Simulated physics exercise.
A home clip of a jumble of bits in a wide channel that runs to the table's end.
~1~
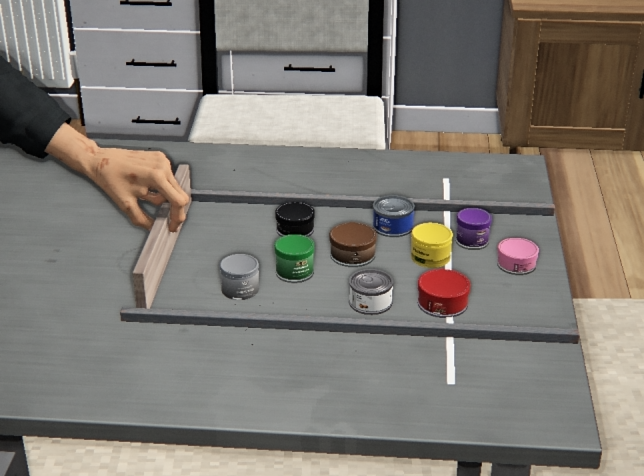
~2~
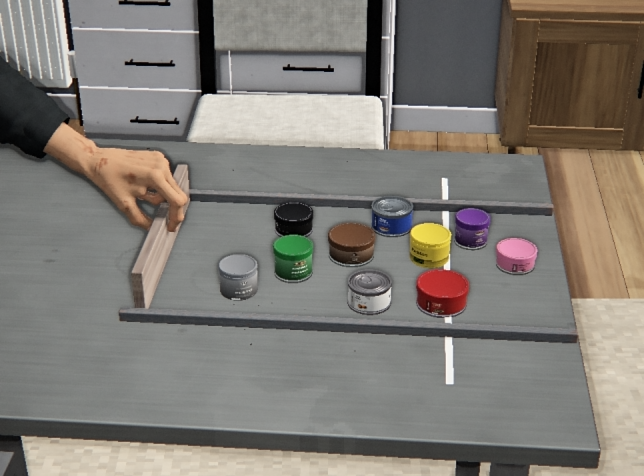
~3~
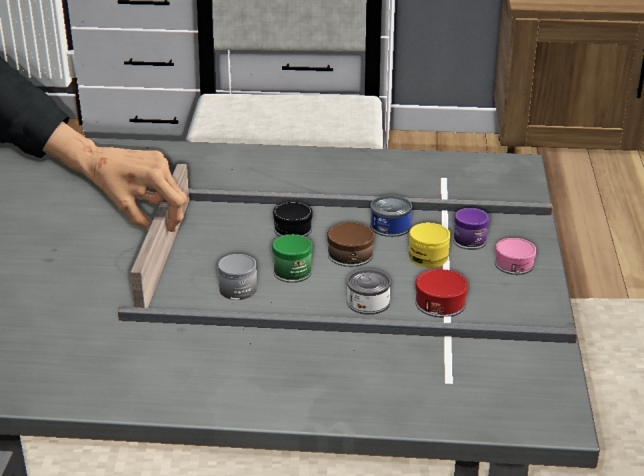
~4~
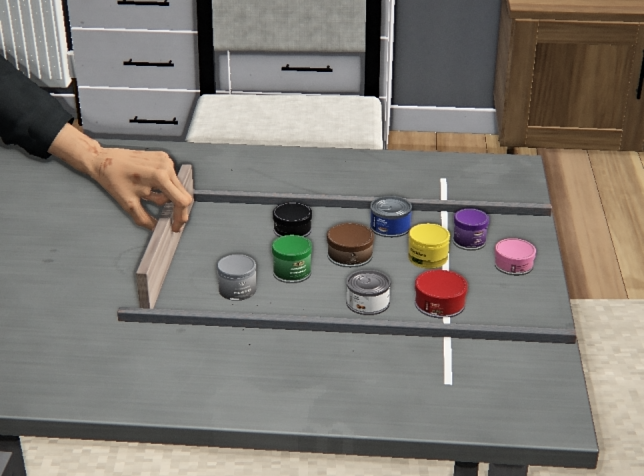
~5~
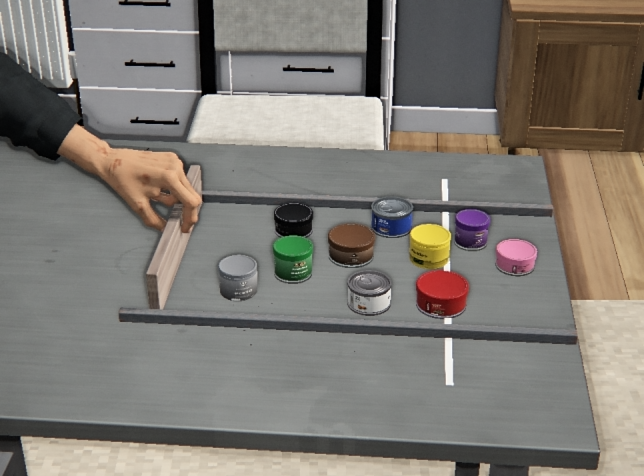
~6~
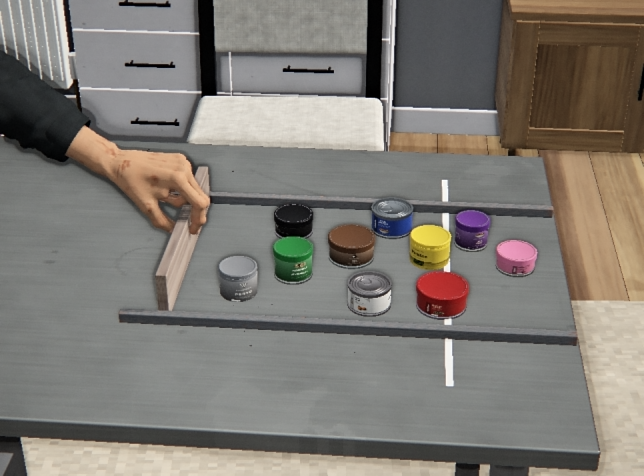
On a grey table, a hand held a wooden board upright behind a scatter of colourful little tins in a wide channel, then slid it slightly to the right while the tins stayed put.
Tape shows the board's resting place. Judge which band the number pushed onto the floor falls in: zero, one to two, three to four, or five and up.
It falls in the zero band.
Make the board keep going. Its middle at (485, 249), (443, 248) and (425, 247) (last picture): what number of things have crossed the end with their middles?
Per position: 2 / 0 / 0.
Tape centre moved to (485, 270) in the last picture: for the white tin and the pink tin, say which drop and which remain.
The white tin stays where it is; the pink tin goes off the edge.
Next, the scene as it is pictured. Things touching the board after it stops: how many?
It's touching 4 at the end.
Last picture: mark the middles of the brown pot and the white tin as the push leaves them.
I'd put one close to (470, 251) and the other close to (500, 313).
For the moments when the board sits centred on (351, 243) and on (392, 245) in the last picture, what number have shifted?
Counting first: 7, next 8.
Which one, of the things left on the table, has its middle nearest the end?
The one you want is the pink tin.
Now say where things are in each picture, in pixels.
The first picture shows pink tin (517, 257); purple pot (473, 229); red tin (443, 293); board (165, 234); tape (448, 266).
The second picture shows purple pot (472, 229); white tin (370, 292).
The third picture shows red tin (441, 293); blue tin (391, 216).
The fourth picture shows pink tin (515, 257); brown pot (350, 245).
The fifth picture shows purple pot (472, 230); grey tub (238, 278).
The sixth picture shows pink tin (516, 258); purple pot (472, 231); red tin (442, 296); board (185, 236); tape (447, 268).
Soon after, none off yet; pink tin at rest near (516, 258); purple pot at rest near (472, 231); red tin at rest near (442, 296).
After that, none off yet; pink tin at rest near (516, 258); purple pot at rest near (472, 231); red tin displaced about its own width near (501, 302).
In the end, the number that fall off is zero.
